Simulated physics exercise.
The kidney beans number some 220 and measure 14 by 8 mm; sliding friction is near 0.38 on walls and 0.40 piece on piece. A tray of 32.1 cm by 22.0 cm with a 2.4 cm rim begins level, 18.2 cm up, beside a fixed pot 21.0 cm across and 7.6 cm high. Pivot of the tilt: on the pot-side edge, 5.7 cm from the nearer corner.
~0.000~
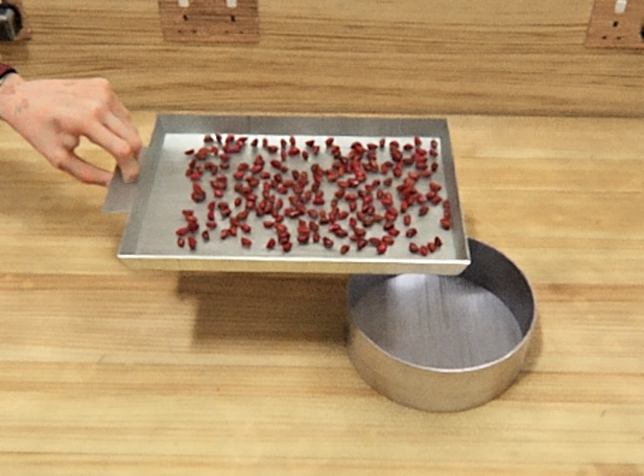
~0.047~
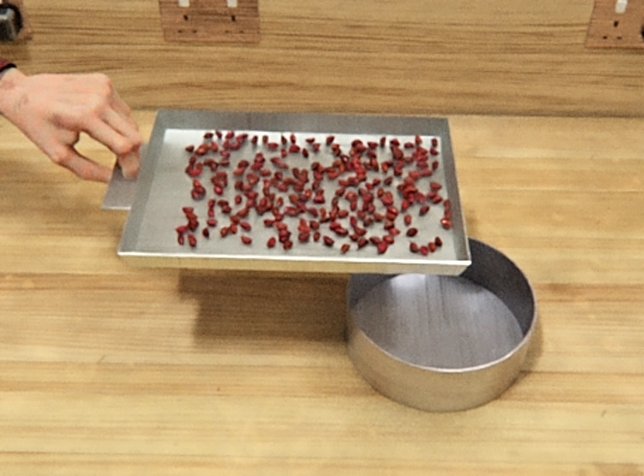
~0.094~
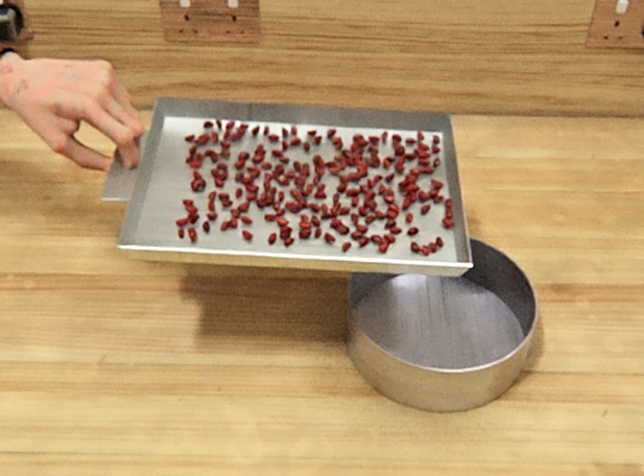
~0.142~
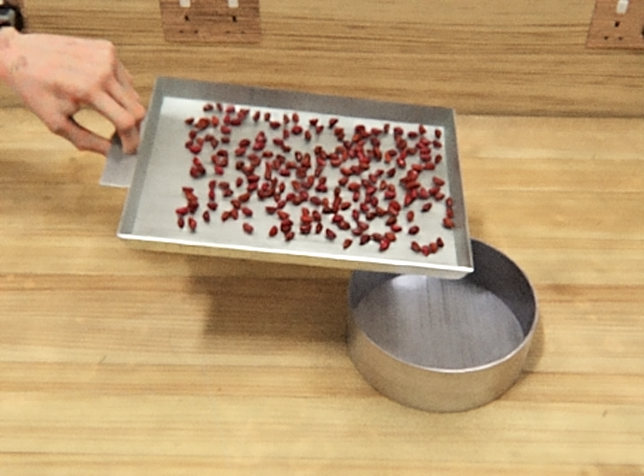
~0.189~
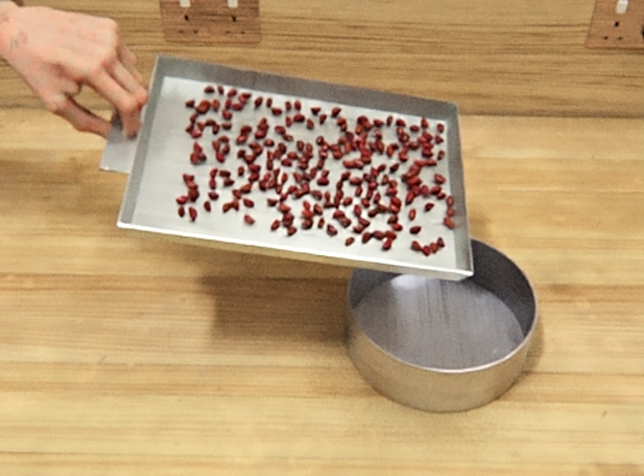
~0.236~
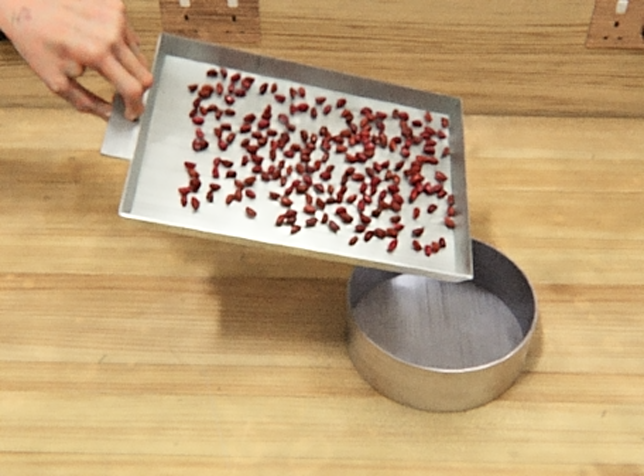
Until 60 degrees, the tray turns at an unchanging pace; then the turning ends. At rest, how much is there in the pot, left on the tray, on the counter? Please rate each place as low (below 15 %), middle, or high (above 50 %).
Pot: Middle, tray: Middle, counter: Middle.
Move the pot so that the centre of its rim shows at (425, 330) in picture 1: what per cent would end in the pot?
The share would be some 50 per cent.
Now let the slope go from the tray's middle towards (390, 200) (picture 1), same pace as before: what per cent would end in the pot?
My best guess is some 25 per cent.
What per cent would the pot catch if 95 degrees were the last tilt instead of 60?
I'd put it at close to 65 per cent.
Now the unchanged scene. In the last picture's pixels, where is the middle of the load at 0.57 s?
Estimated centre of load: Around (423, 220).
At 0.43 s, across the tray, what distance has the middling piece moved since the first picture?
It has moved some 3 cm from its start.
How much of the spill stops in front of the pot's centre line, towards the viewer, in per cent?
Share: Roughly 100 %.
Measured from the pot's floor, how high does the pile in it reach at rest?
Around 1.5 cm above the floor.
Then, at 0.43 s, tilt 40 degrees; the tray holds 100 %, the pot 0 %.
Then, at 0.57 s, tilt 55 degrees; the tray holds 100 %, the pot 0 %.
After 0.83 s, tilt 60 degrees; the tray holds 55 %, the pot 10 %.
By 2.2 s all is still; pot 30 %, tray 40 %, counter 30 %.
